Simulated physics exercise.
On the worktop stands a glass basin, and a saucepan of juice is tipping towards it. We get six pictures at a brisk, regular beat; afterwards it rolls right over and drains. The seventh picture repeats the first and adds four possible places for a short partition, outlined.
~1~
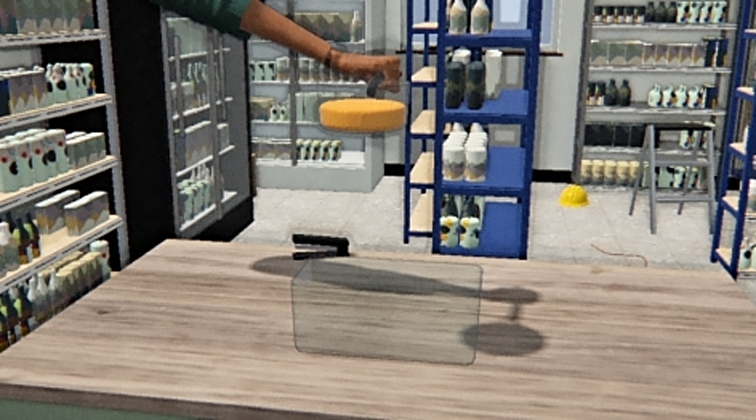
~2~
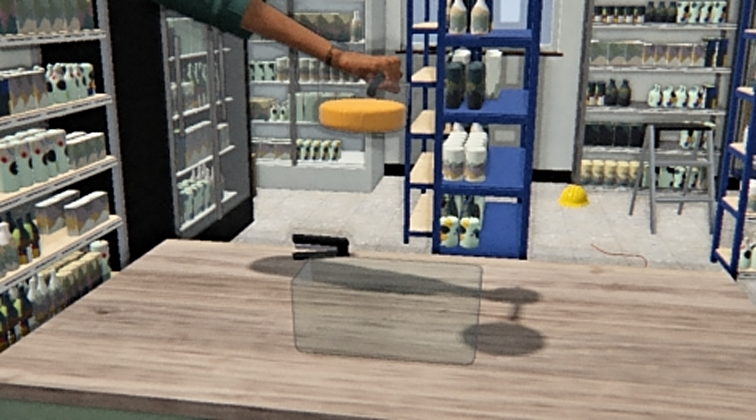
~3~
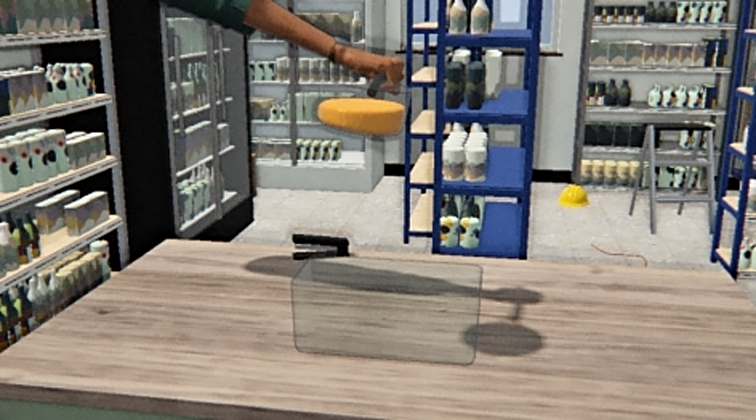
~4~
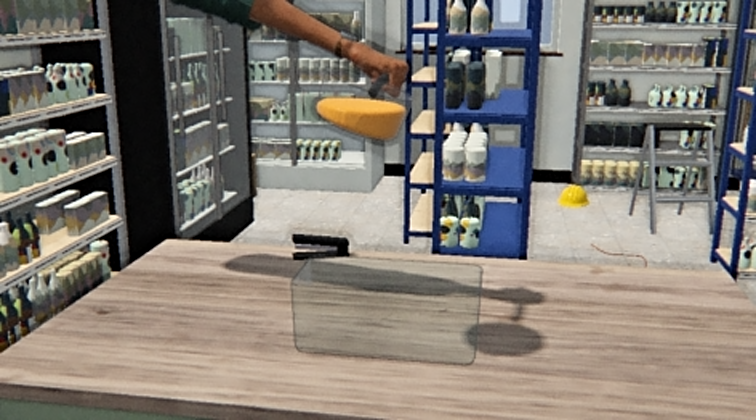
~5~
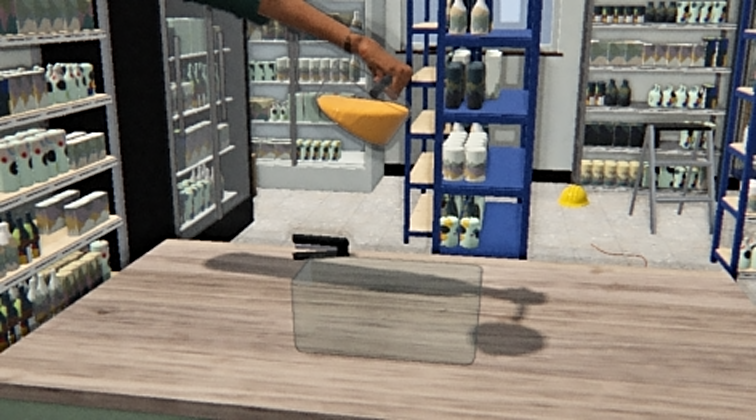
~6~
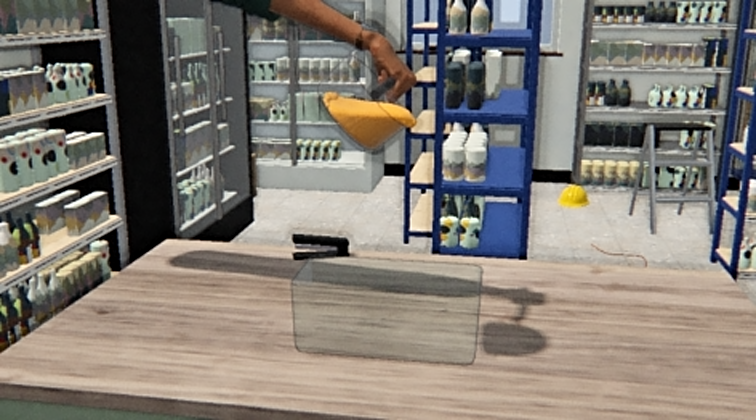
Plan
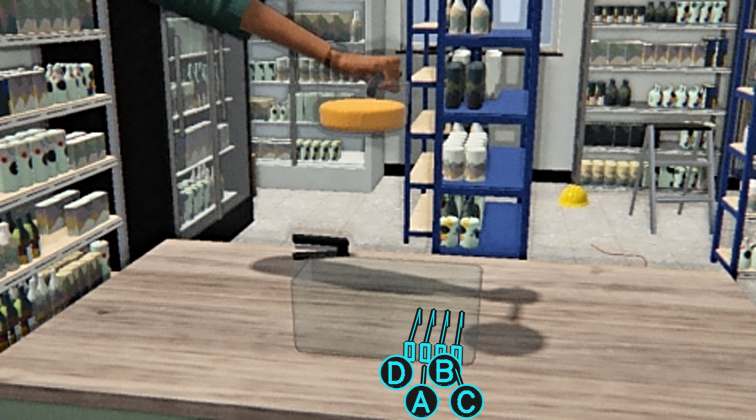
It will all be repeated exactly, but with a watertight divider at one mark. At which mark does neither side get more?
The answer is slot A.
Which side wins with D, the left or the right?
The right side.
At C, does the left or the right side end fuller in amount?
The left side.
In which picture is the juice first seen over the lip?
In picture 6.
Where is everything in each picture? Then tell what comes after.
In the first picture, upright, lip at (407, 83); basin from (295, 349) to (475, 364); nothing has left yet.
In the second picture, tipped about 2°, lip at (408, 85); nothing has left yet.
In the third picture, tipped about 9°, lip at (409, 90); nothing has left yet.
In the fourth picture, tipped about 19°, lip at (411, 99); nothing has left yet.
In the fifth picture, tipped about 33°, lip at (411, 111); nothing has left yet.
In the sixth picture, tipped about 48°, lip at (408, 123); juice is over the lip, down to (408, 123).
On the marked copy, A at (424, 366); B at (440, 367); C at (455, 368); D at (409, 365).
Choosing A, about 52 % ends left of the wall and 42 % right of it; 6 % is lost outside.
Choosing B, about 69 % ends left of the wall and 25 % right of it; 6 % is lost outside.
Choosing C, about 78 % ends left of the wall and 16 % right of it; 5 % is lost outside.
Choosing D, about 29 % ends left of the wall and 66 % right of it; 5 % is lost outside.
